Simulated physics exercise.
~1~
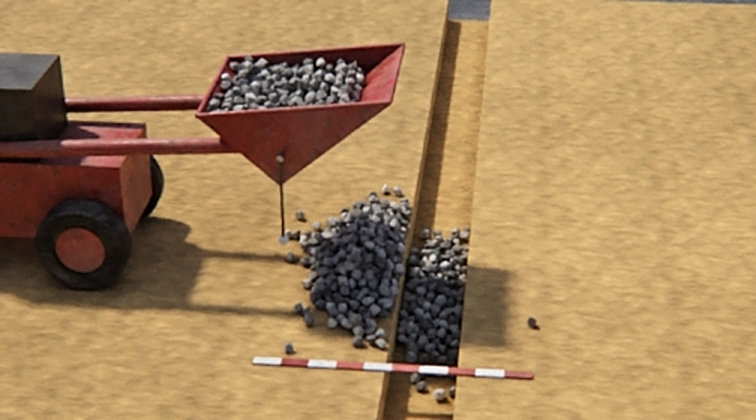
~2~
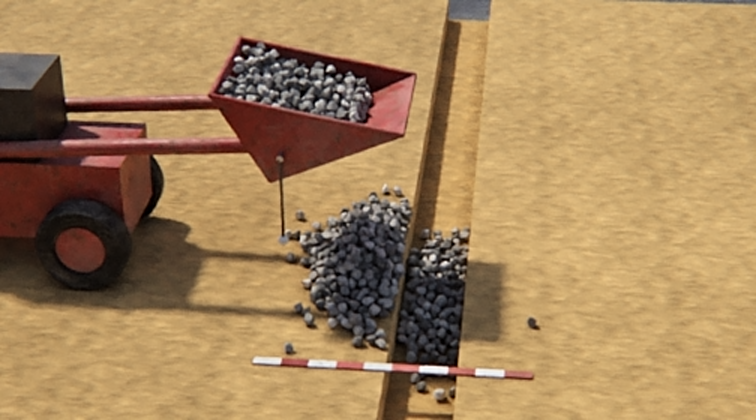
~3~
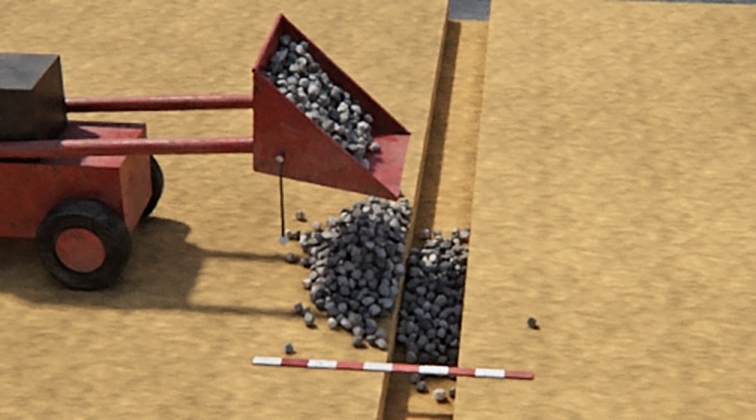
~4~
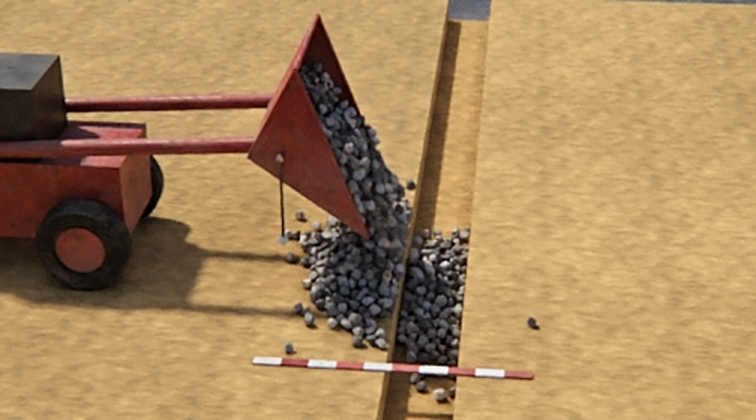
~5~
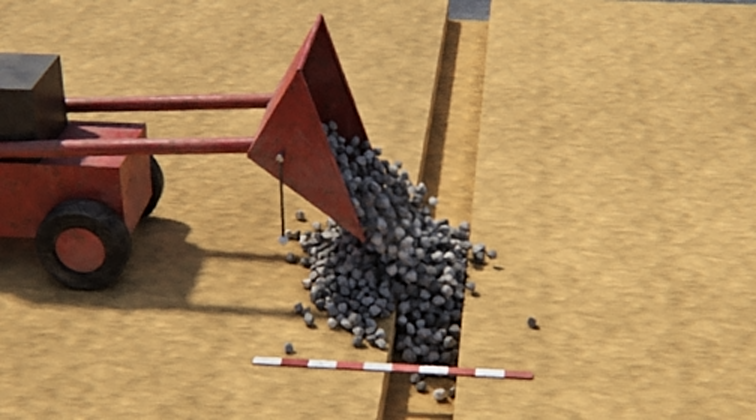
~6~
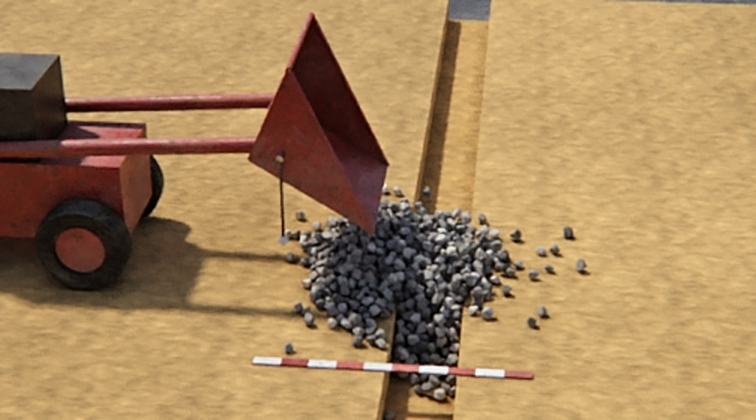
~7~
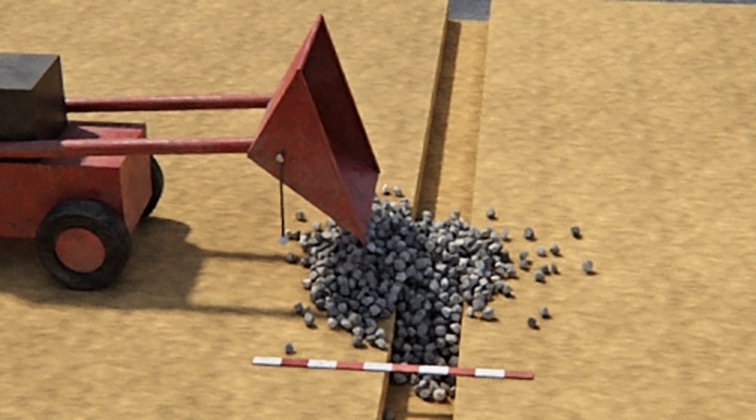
A red loader with a black box on its body stands at the left of a sandy floor, seen from above, its raised bucket full of grey stones. Ahead lie a loose heap of similar stones and a narrow trench already partly filled, with a red and white striped staff across the front. The bucket tips forward to the right, and the stones slide towards its lip. They pour onto the heap and into the trench. The bucket rocks back slightly and forward again, ending empty and tilted, with stones piled across the trench and a few scattered beyond it.
